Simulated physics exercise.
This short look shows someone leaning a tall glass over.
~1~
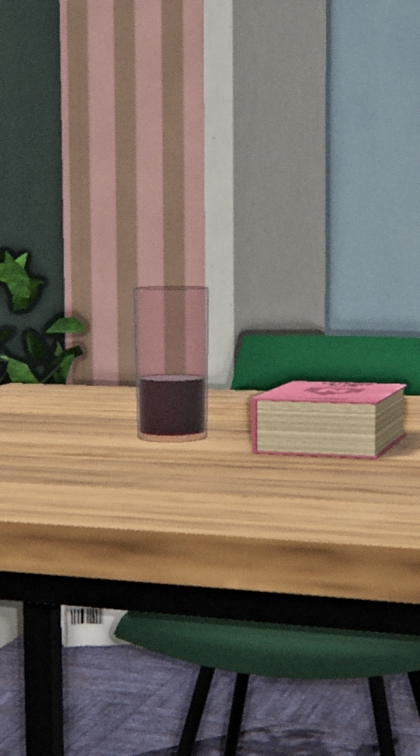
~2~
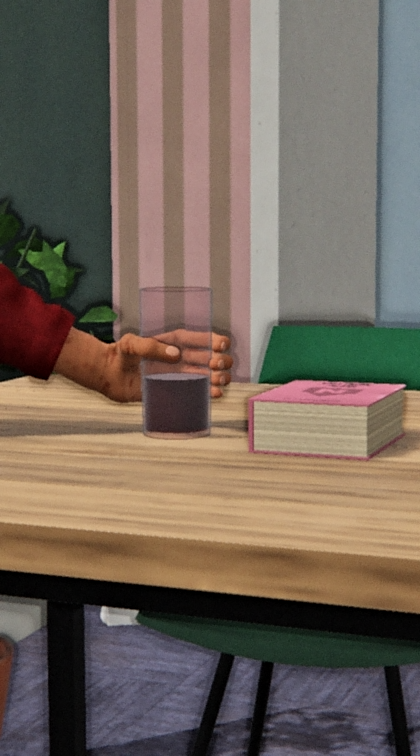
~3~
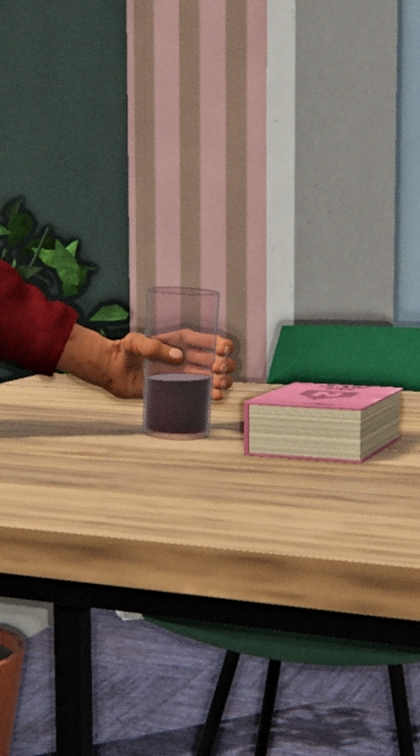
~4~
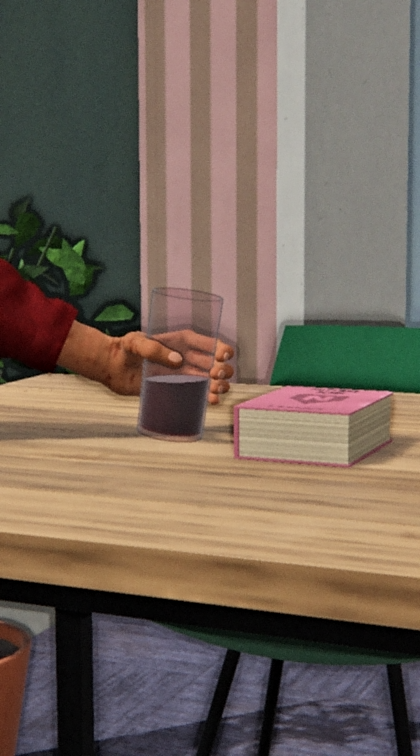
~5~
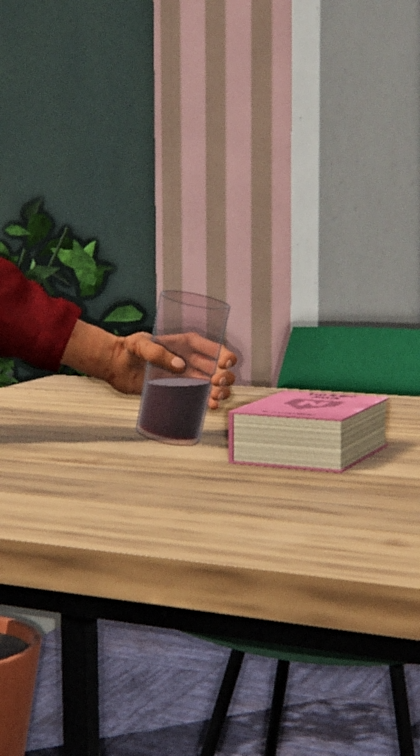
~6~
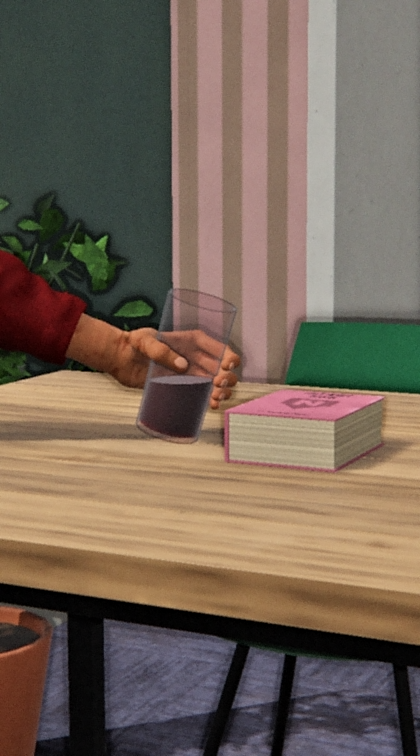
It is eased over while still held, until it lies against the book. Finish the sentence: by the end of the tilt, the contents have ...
The contents have all stayed put.
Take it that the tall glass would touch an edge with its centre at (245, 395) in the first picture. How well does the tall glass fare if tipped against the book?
I'd say nothing gets out.
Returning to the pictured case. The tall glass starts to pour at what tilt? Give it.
That comes at around 70°.
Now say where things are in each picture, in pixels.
It stands upright; tall glass (172, 359) about a third full, in the first frame.
A hand takes hold; tall glass about a third full, surface at (177, 377); book (330, 418), in the second frame.
The top moves towards the book; tall glass (180, 360) about a third full, in the third frame.
On the way over; tall glass about a third full, surface at (177, 379); book (317, 424), in the fourth frame.
It is leaning; tall glass (182, 365) about a third full, in the fifth frame.
Tipping on its foot; tall glass about a third full, surface at (181, 381); book (307, 429), in the sixth frame.
Soon after, the tall glass leans by about 35°; nothing has left it.
Later, the tall glass leans by about 45°; nothing has left it.
In the end, the tall glass leans by about 50°, against the book; nothing has left it.
